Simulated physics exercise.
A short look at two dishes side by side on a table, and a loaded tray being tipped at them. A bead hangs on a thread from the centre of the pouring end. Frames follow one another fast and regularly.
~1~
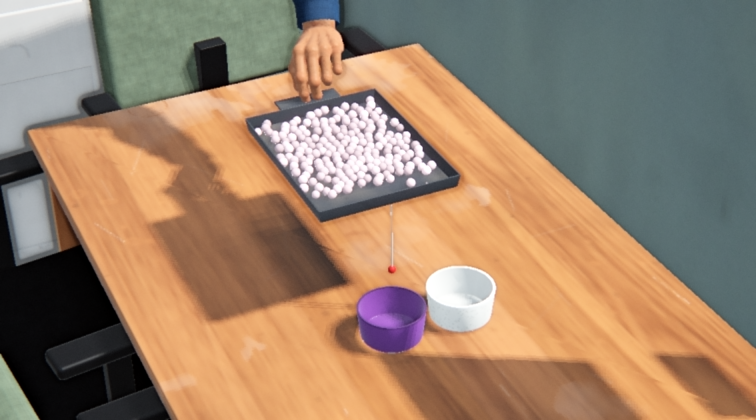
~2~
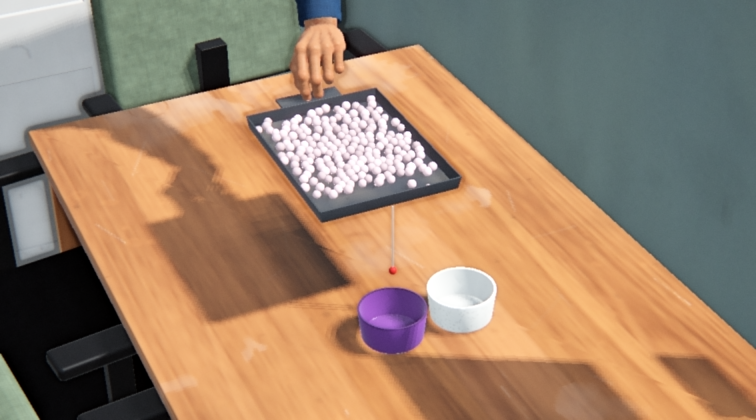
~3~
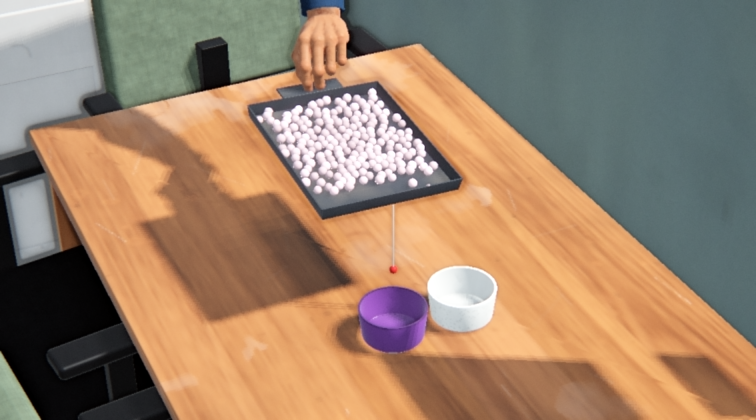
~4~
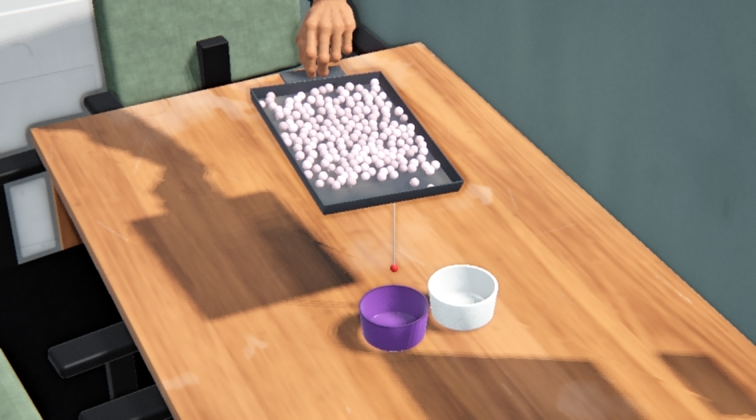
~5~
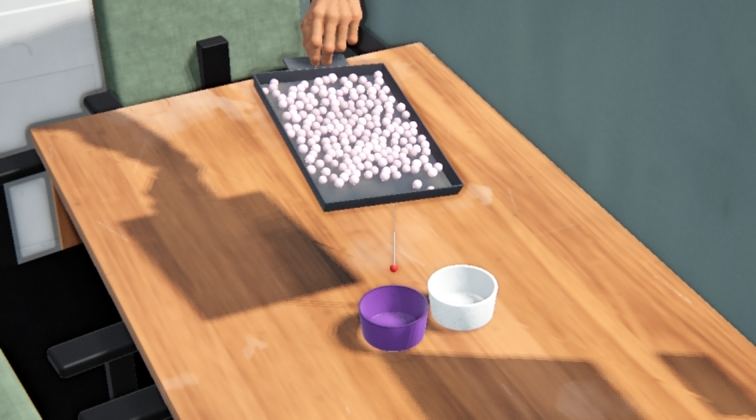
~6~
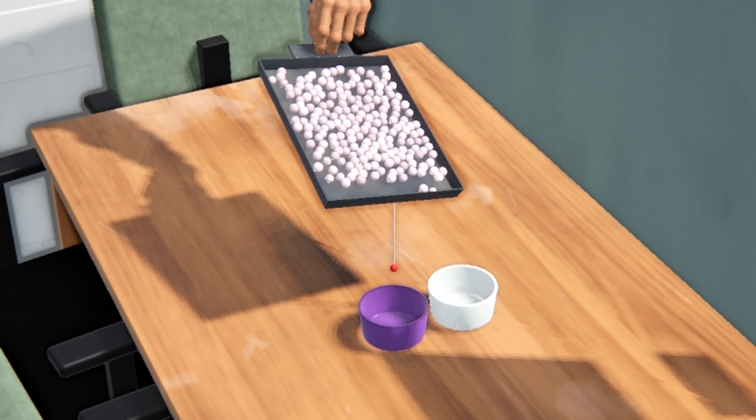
Hand gradually tilting a dark tray of small pale pink balls, its right front corner lowest, above purple and white dishes.
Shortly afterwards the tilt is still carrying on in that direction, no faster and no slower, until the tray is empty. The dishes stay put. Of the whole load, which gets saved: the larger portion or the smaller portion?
The smaller portion.
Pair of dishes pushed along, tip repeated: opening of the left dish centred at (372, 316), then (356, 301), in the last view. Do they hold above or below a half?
Earlier try a minority share, later try a minority share.
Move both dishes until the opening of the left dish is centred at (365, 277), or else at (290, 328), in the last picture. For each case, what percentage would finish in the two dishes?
Approximately 50 percent, followed by approximately 0 percent.
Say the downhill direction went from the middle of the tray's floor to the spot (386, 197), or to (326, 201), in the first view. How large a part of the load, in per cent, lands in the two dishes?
I'd expect around 70 in a hundred first and around 10 in a hundred second.
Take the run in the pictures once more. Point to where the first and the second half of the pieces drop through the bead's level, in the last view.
The opening part goes through (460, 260); what follows goes through (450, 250).
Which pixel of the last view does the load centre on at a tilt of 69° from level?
In the last view, the load is centred near (428, 172).
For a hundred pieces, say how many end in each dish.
For the left dish 0 per cent, for the right dish 30.
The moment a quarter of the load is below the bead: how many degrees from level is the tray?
It is at around 85 degrees.
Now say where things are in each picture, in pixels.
Corners of the pouring end at (321, 210) and (457, 174), level; middle of the load at (353, 147), sugar pearls; left dish at (407, 337); right dish at (476, 316); bead on its thread at (392, 270), in the first frame.
Corners of the pouring end at (322, 211) and (459, 176), level; middle of the load at (354, 146), in the second frame.
Corners of the pouring end at (323, 208) and (460, 178), tipped barely, lowest at the right corner; middle of the load at (355, 141), in the third frame.
Corners of the pouring end at (325, 204) and (461, 180), tipped a little, lowest at the right corner; middle of the load at (357, 134), in the fourth frame.
Corners of the pouring end at (327, 201) and (461, 184), tipped clearly, lowest at the right corner; middle of the load at (360, 129), in the fifth frame.
Corners of the pouring end at (329, 199) and (461, 187), tipped clearly, lowest at the right corner; middle of the load at (367, 126), nearly all on the move; left dish at (408, 336); right dish at (478, 315), in the sixth frame.
Soon, tray tipped steeply; most on the tray; a stray few in the left dish; a stray few in the right dish; a stray few outside both; a small part in the air.
A while on, tray tipped past a quarter turn; a stray few on the tray; a stray few in the left dish; about a third in the right dish; about half outside both; a small part in the air.
Towards the end, tray tipped past a quarter turn; a stray few in the left dish; about a third in the right dish; about two thirds outside both.
Finally, tray tipped past a quarter turn; a stray few in the left dish; about a third in the right dish; about two thirds outside both.
